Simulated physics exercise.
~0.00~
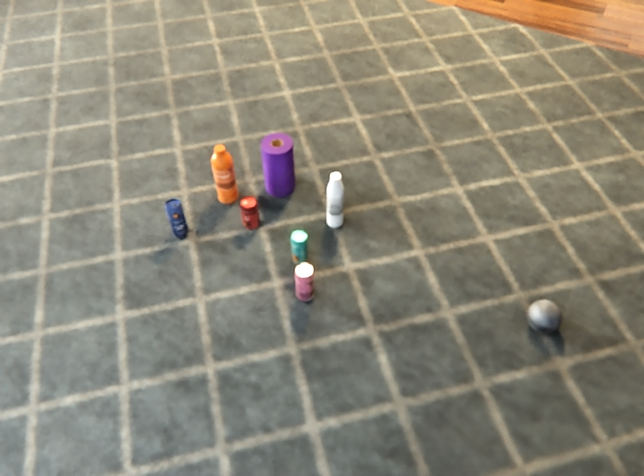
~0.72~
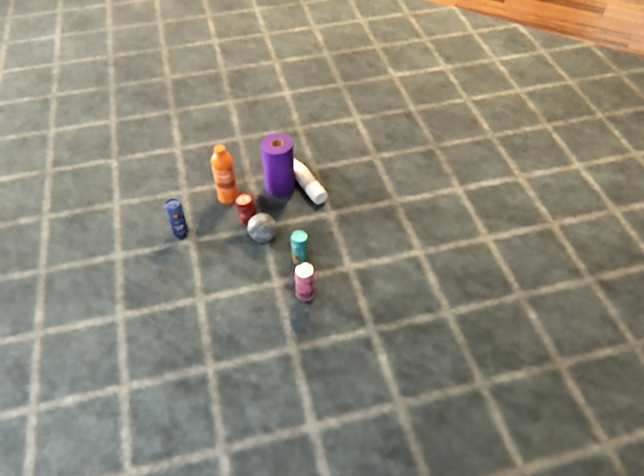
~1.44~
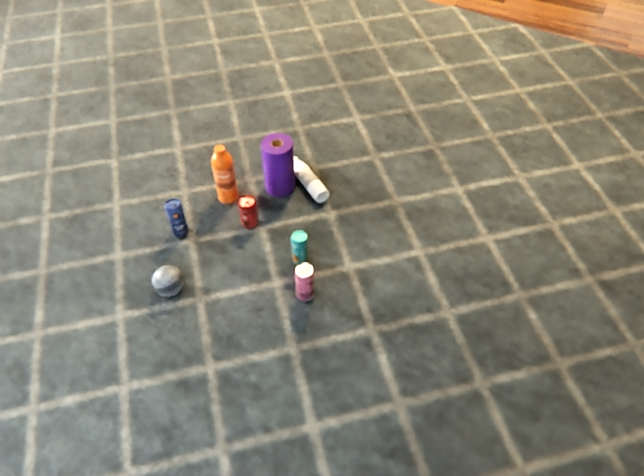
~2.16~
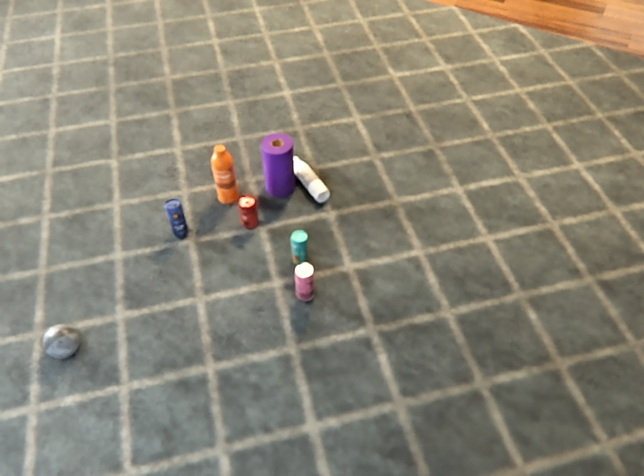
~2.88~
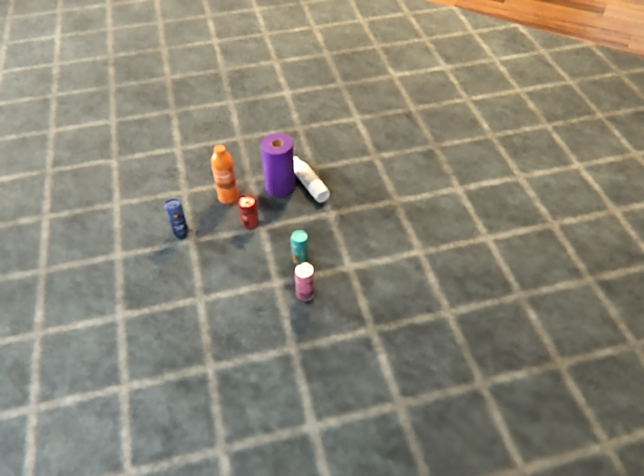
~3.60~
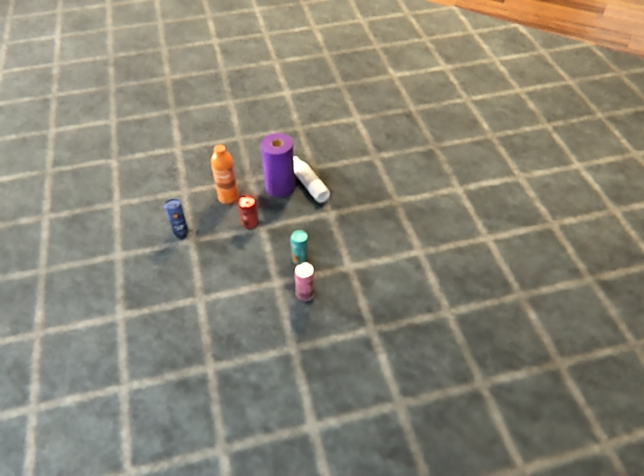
A grey ball rolls in from the right across a checked carpet toward a cluster of bottles, cans and a purple roll, and the white bottle topples beside the roll. The ball continues left past the red can and out of view, leaving the other objects standing.
